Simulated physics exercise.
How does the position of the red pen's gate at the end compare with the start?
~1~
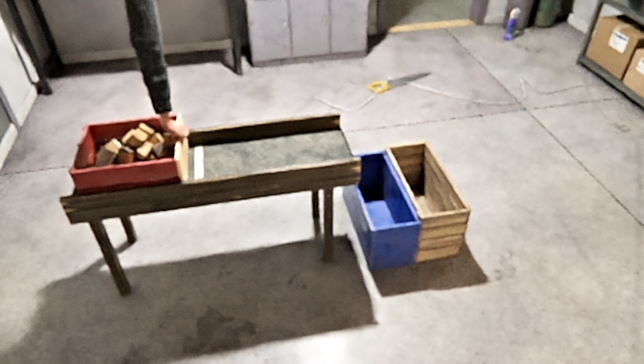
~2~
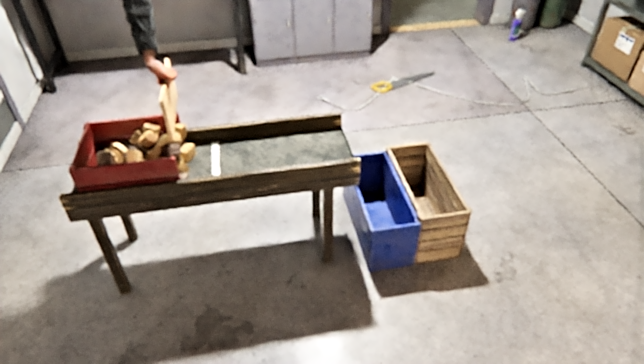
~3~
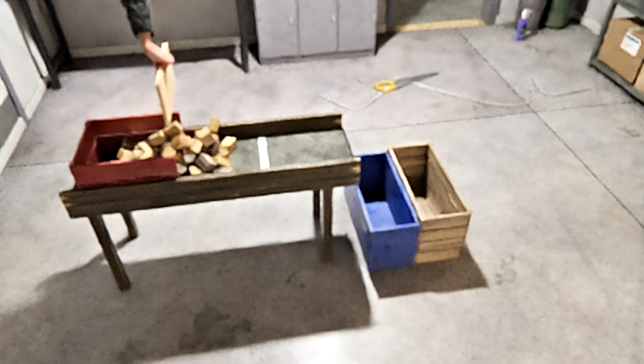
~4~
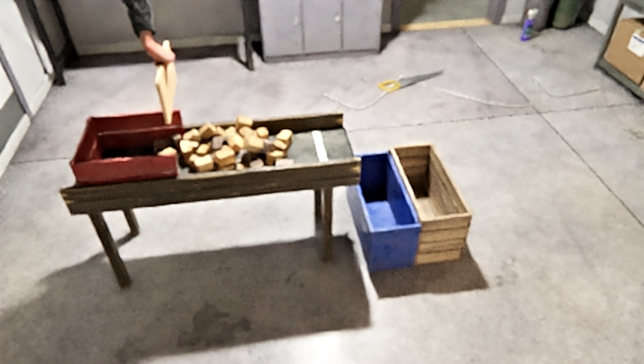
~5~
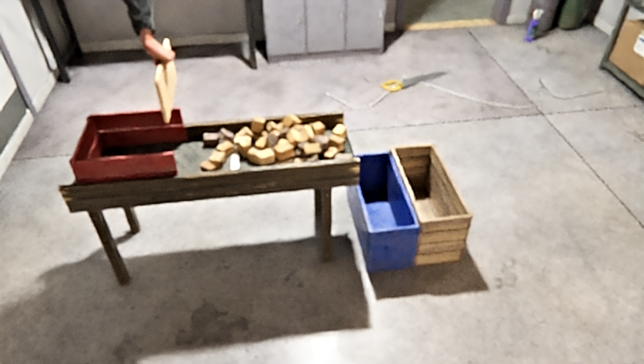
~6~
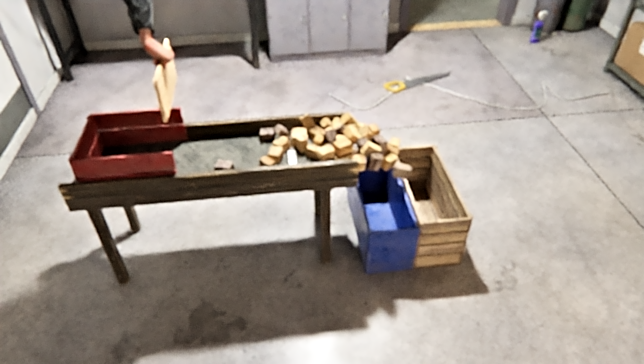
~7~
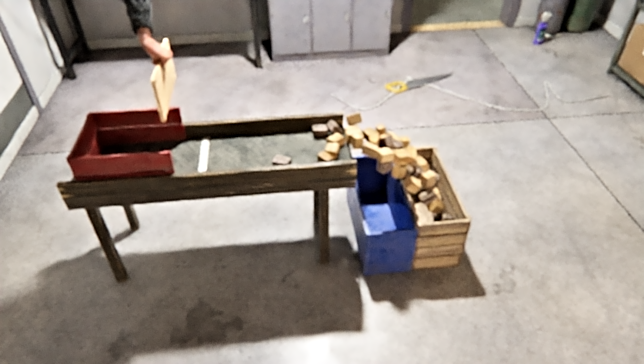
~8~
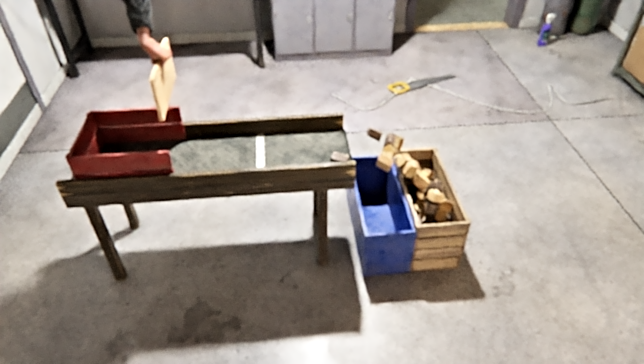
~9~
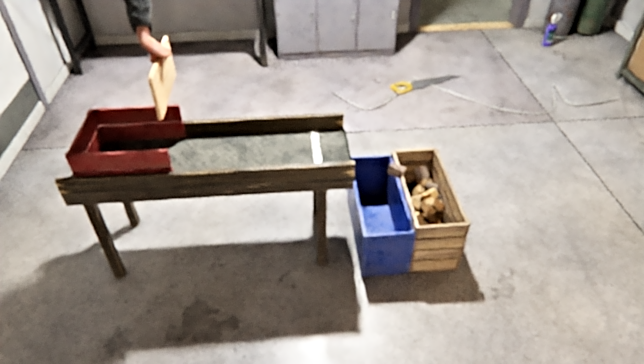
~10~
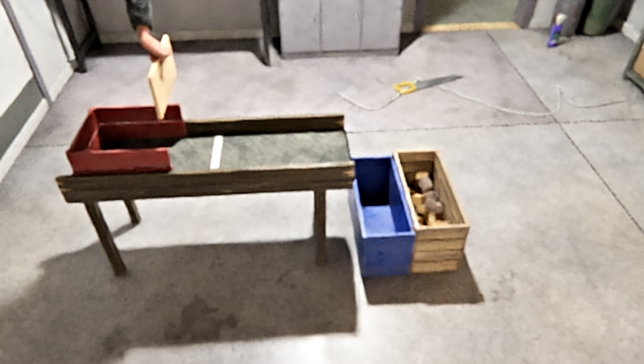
At the start the gate is down at the right side of the red pen, closing it off. By the end it is held up above the pen by the hand, leaving that side open.
